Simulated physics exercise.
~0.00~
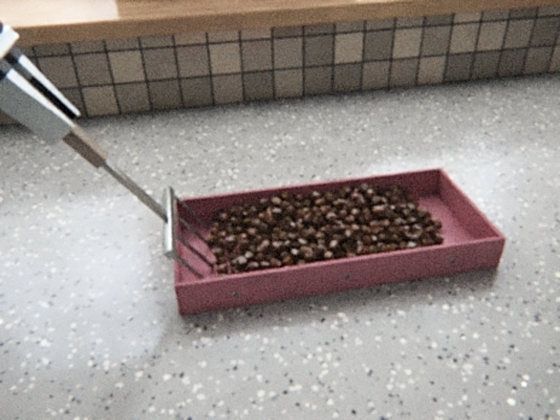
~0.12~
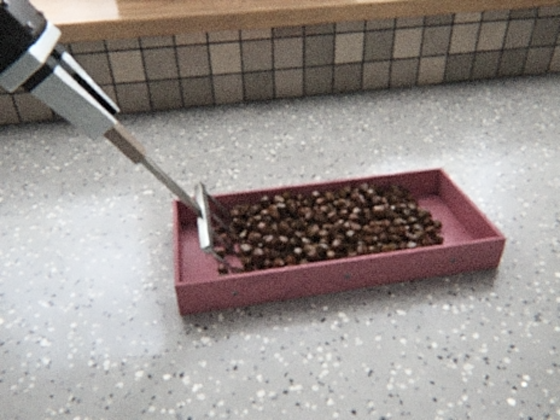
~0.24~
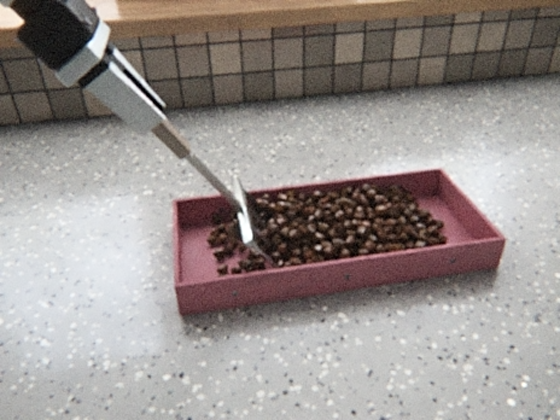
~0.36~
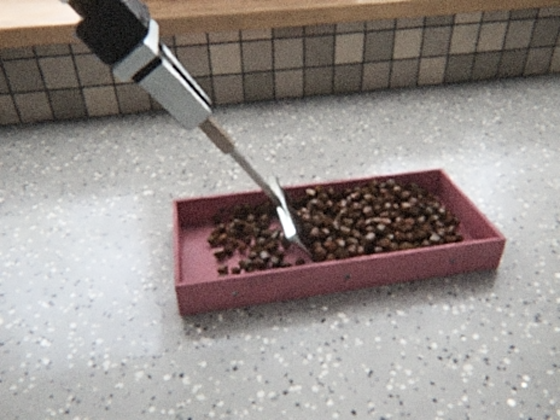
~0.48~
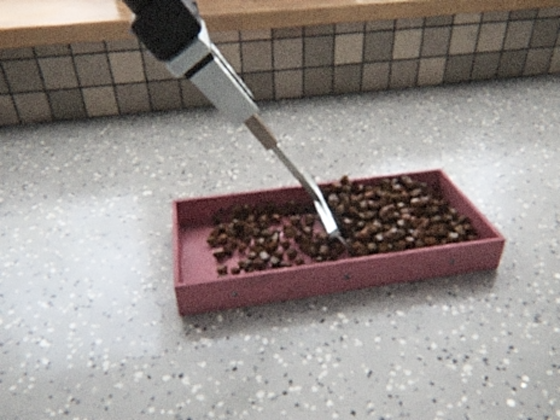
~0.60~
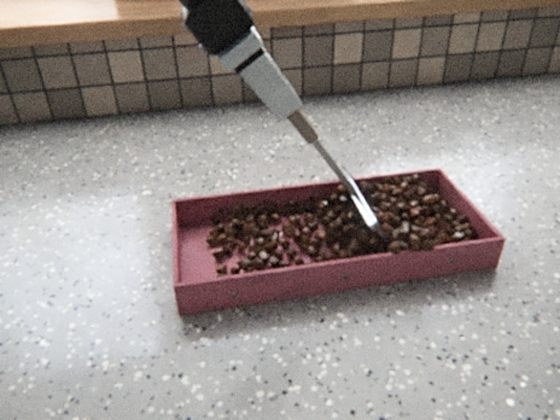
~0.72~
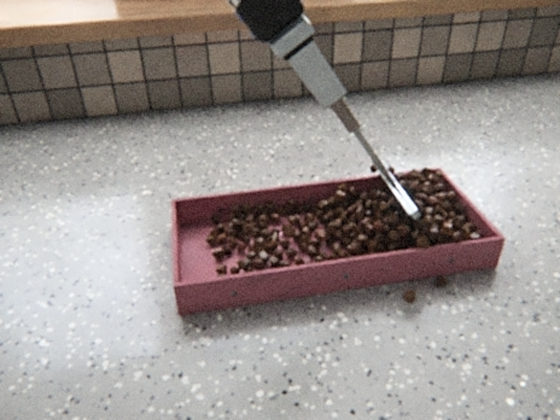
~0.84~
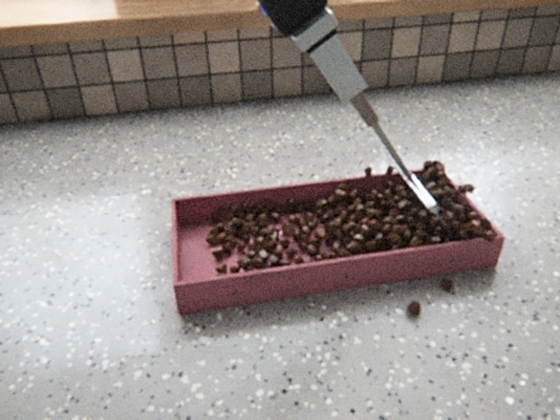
At first, a robotic arm holds a metal comb at the left end of a shallow pink tray filled with small brown pellets on a speckled grey counter. The arm draws the comb steadily to the right through the pellets, leaving a thinner, uneven layer behind it. As it passes the middle, pellets bunch up ahead of the tines toward the right end. Near that end, a couple of pellets spill over the front edge onto the counter. It ends with the comb over a heap at the tray's right side and most pellets still inside.
